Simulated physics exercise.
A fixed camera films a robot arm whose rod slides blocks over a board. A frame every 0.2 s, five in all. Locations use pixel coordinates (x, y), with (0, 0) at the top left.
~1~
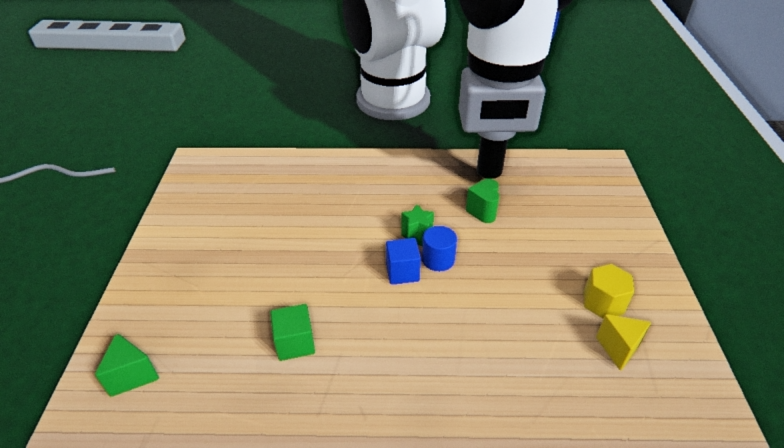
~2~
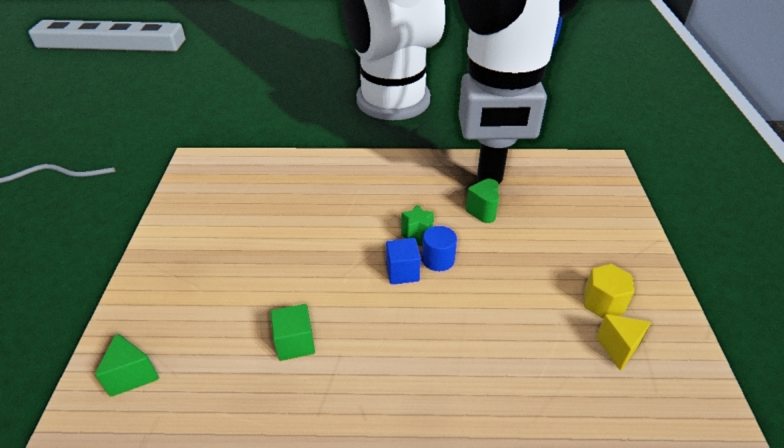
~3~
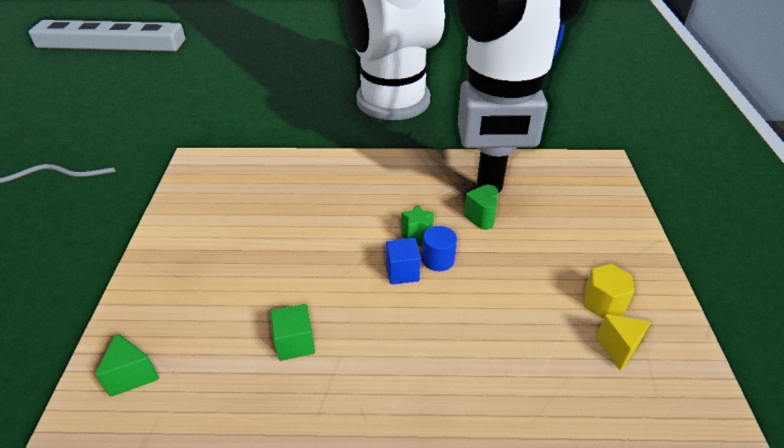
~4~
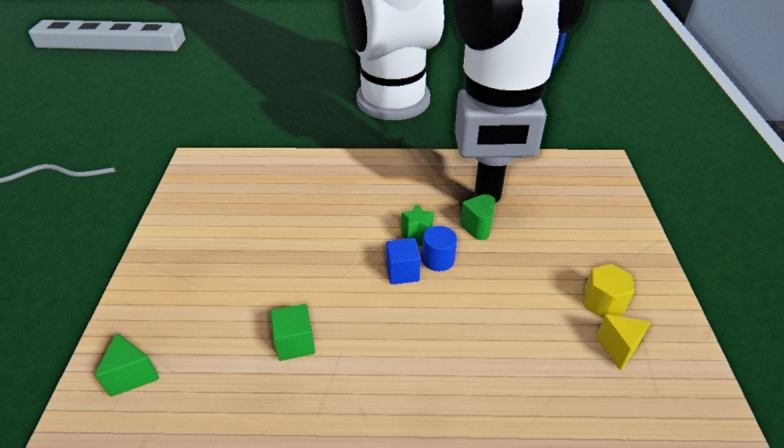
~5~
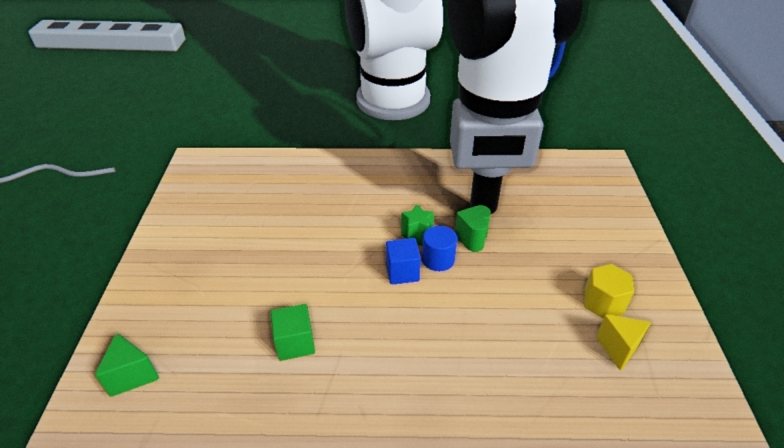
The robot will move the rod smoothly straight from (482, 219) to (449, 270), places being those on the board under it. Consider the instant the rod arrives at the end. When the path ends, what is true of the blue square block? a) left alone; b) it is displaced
b: It is displaced.
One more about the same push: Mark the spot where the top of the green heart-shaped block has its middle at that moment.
It is going to be at (470, 266).
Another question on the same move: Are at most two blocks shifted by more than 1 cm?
No, I don't think so.
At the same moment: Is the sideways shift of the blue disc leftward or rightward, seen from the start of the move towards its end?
It heads right.
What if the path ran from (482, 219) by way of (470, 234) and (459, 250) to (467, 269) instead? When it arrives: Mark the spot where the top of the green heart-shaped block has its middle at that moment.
So, by the moment the path ends, you'll find the top centre of the green heart-shaped block at (485, 267).
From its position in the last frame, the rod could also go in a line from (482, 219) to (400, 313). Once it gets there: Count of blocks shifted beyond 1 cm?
The answer is three or more blocks.
The first path, step by step. Halfway along, rod at (467, 232); blue disc at (438, 238); green heart-shaped block at (469, 241), turned 35° clockwise.
At the end, rod at (451, 259); blue square block at (384, 252), turned 15° anticlockwise; green star in place; blue disc at (419, 249); green heart-shaped block at (470, 266), turned 15° anticlockwise.
